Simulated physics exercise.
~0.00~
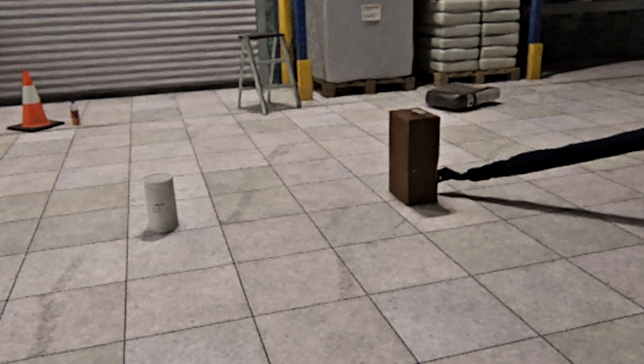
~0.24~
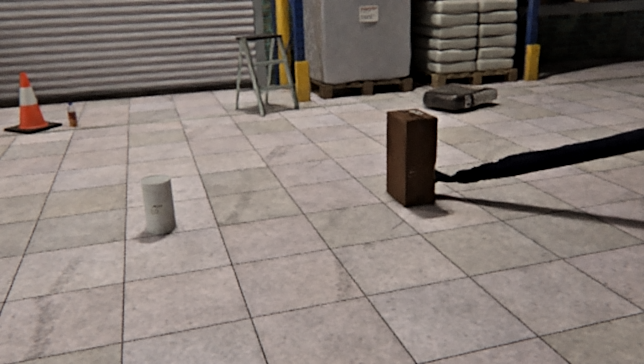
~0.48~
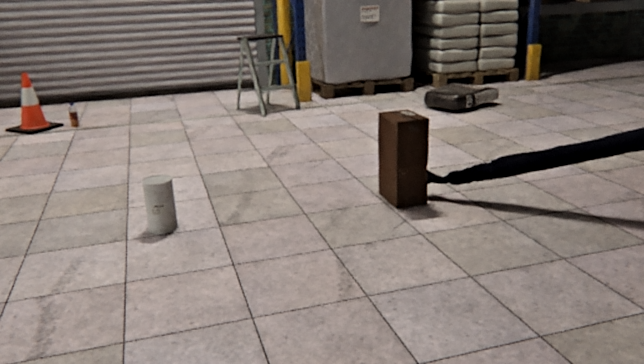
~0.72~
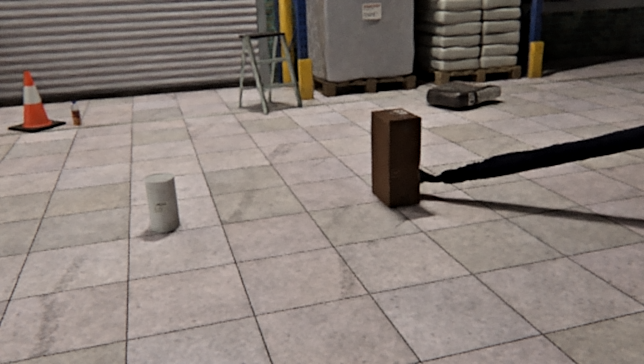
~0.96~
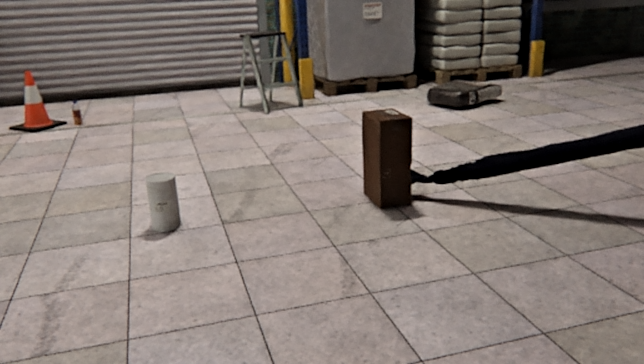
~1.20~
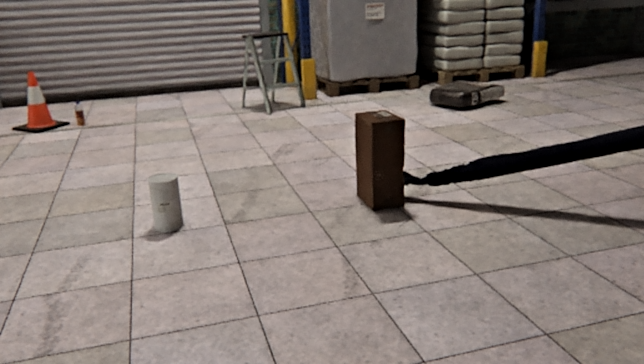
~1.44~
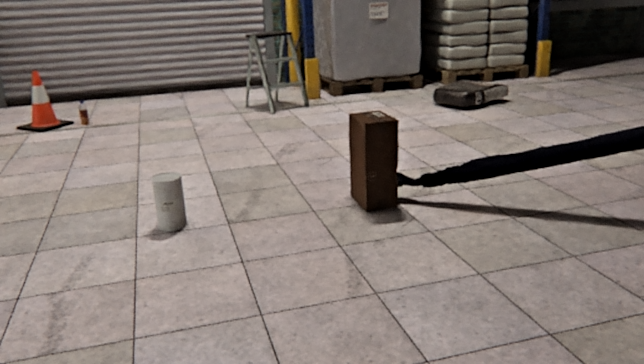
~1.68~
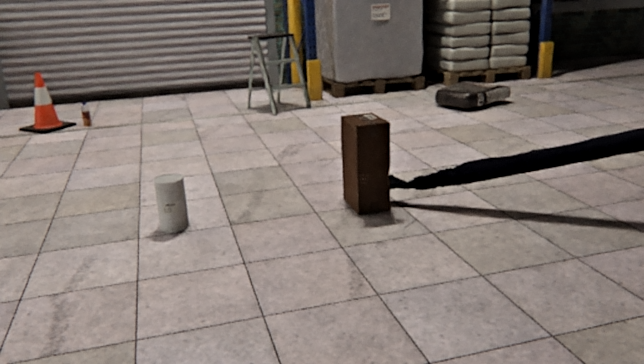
On a tiled warehouse floor, a dark-sleeved arm reached in from the right and steadily pushed an upright brown box to the left, toward a white canister that never moved. The box slid more than its own width and ended still standing, short of the canister.
